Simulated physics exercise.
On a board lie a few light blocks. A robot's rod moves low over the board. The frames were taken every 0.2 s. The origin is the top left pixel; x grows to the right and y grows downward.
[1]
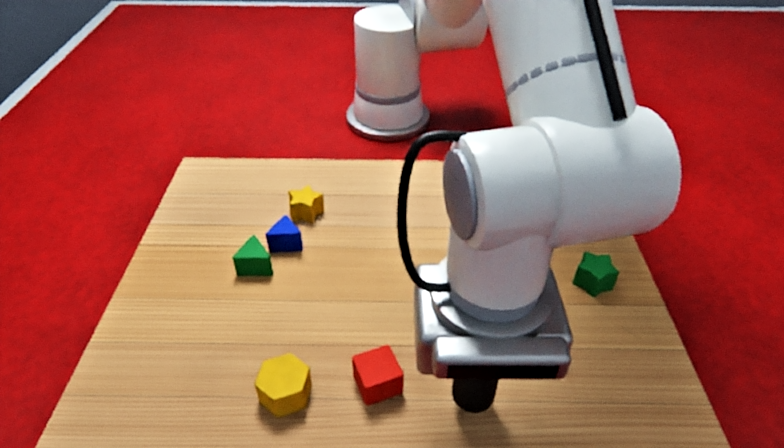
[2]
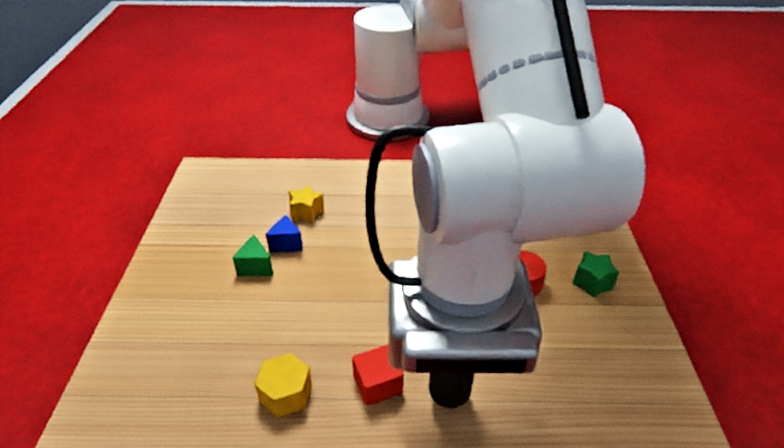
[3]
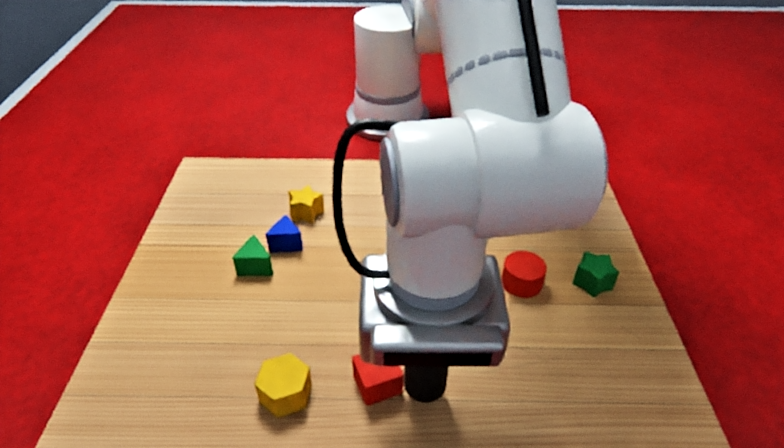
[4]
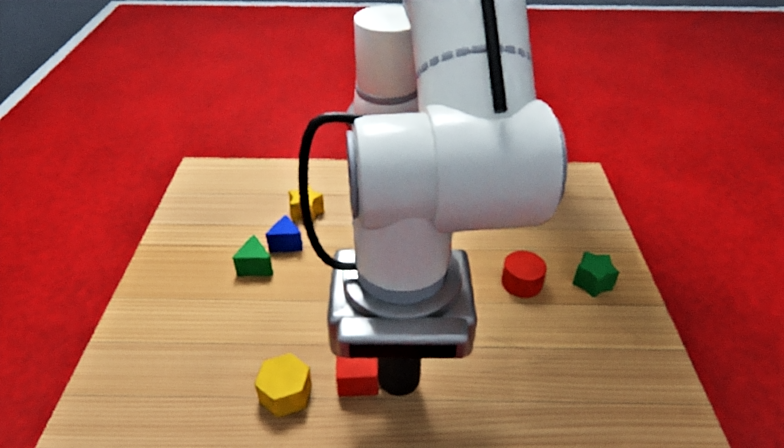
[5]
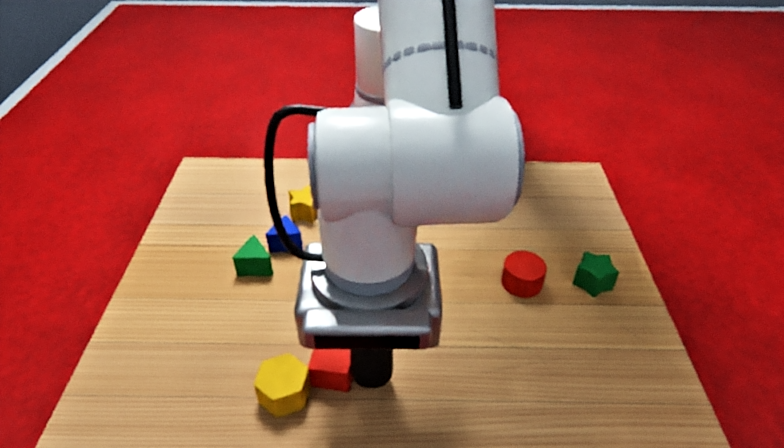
White robot arm moving left over a wooden board, its black rod pushing a red block left beside a yellow hexagon.
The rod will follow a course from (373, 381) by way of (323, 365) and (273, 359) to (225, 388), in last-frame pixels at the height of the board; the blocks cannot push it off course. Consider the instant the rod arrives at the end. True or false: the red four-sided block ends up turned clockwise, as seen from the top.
The statement is true.
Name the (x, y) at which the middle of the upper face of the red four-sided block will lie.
Expect it around (227, 327).
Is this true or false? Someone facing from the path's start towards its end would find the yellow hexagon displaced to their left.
True
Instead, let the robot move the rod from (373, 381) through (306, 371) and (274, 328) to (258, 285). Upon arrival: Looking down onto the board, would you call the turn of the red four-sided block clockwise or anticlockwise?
Top view: Counterclockwise.
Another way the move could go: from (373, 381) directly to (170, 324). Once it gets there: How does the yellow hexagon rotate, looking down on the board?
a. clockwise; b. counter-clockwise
b.
On the path given first. One third of the way, rod at (320, 354); yellow hexagon at (254, 376), turned 55° anticlockwise; red four-sided block at (281, 338).
Two thirds of the way, rod at (268, 349); yellow hexagon at (249, 381), turned 70° anticlockwise; red four-sided block at (234, 327), turned 20° clockwise.
At the end, rod at (222, 378); yellow hexagon at (231, 408), turned 130° anticlockwise; red four-sided block at (227, 327), turned 35° clockwise.
